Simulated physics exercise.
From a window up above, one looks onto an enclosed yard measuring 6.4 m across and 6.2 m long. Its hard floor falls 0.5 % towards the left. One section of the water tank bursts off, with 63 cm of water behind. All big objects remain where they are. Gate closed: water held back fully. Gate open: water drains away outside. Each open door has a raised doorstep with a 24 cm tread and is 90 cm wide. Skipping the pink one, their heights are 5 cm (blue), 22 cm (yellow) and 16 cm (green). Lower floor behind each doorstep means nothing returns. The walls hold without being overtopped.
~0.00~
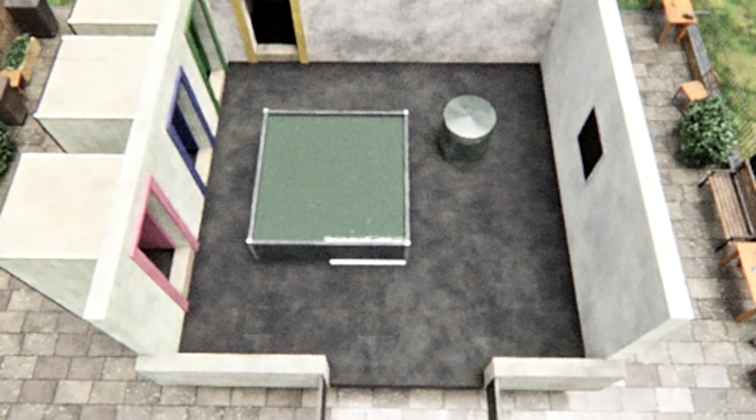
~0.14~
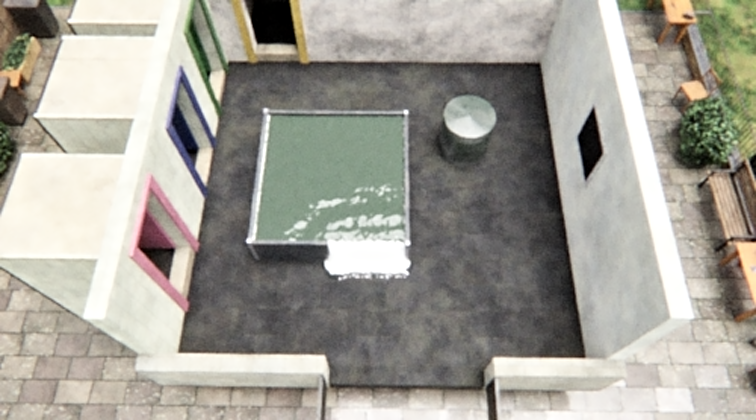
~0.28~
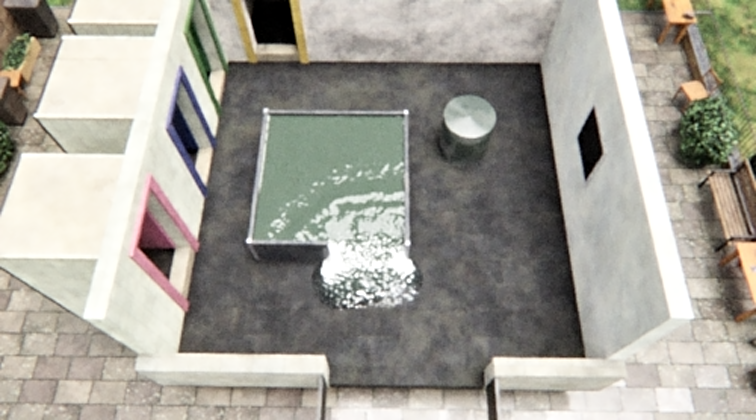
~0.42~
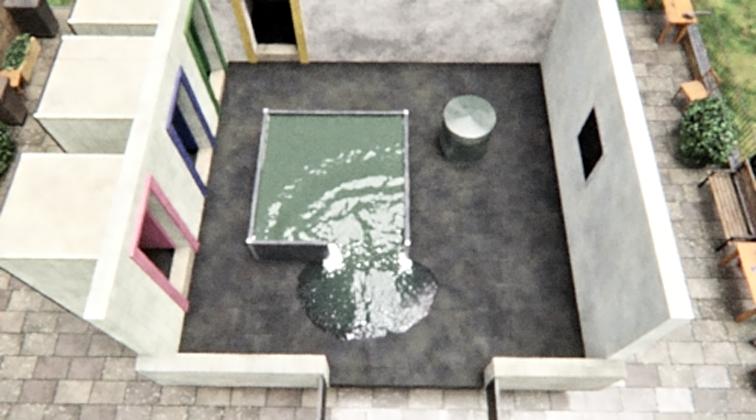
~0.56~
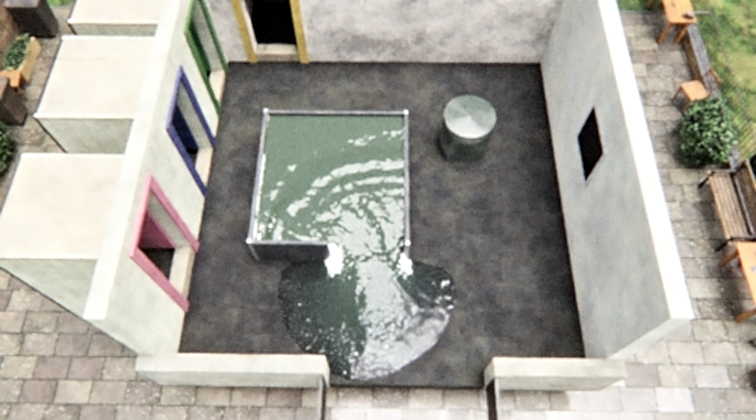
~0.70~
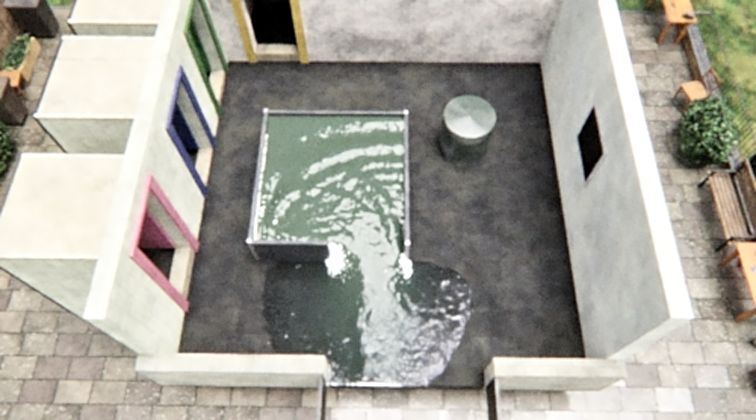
A large square tank bursts open at its front, and water spreads across the dark floor.
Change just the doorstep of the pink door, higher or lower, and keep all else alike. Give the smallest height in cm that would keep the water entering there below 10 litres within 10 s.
Roughly 5 cm.
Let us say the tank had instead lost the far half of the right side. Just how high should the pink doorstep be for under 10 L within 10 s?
It should stand roughly 11.0 cm high.
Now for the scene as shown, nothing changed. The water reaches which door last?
Final door: Yellow.
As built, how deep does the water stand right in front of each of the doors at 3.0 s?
In cm: Pink 8, blue 0, yellow 0, green 0.
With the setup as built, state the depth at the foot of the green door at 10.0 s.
6.0 cm.
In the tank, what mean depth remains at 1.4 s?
I'd put it at some 48 centimetres on average.
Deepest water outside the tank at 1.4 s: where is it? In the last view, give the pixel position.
Check close to (385, 270).
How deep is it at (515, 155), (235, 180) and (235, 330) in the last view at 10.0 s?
Depths in order: 2 / 4 / 3 cm.
After 1.4 s water covers 20 % of the floor, deepest (37 cm) near (385, 270); it has not reached the pink door.
After 3.0 s water covers 30 % of the floor, deepest (24 cm) near (374, 270); 8 cm at the pink door, 0 litres in over its 26 cm doorstep.
After 10.0 s water covers 85 % of the floor, deepest (9 cm) near (364, 270); 4 cm at the pink door, 0 litres in over its 26 cm doorstep.
At the pink door as built, the water arrived by 2.4 s and peaked near 9 cm at 3.2 s.
Run again over the same 10 s with other heights there, 14 litres in over 4.5 cm, 7 litres over 5.5 cm. The limit of 10 litres is kept from about 5 cm up.
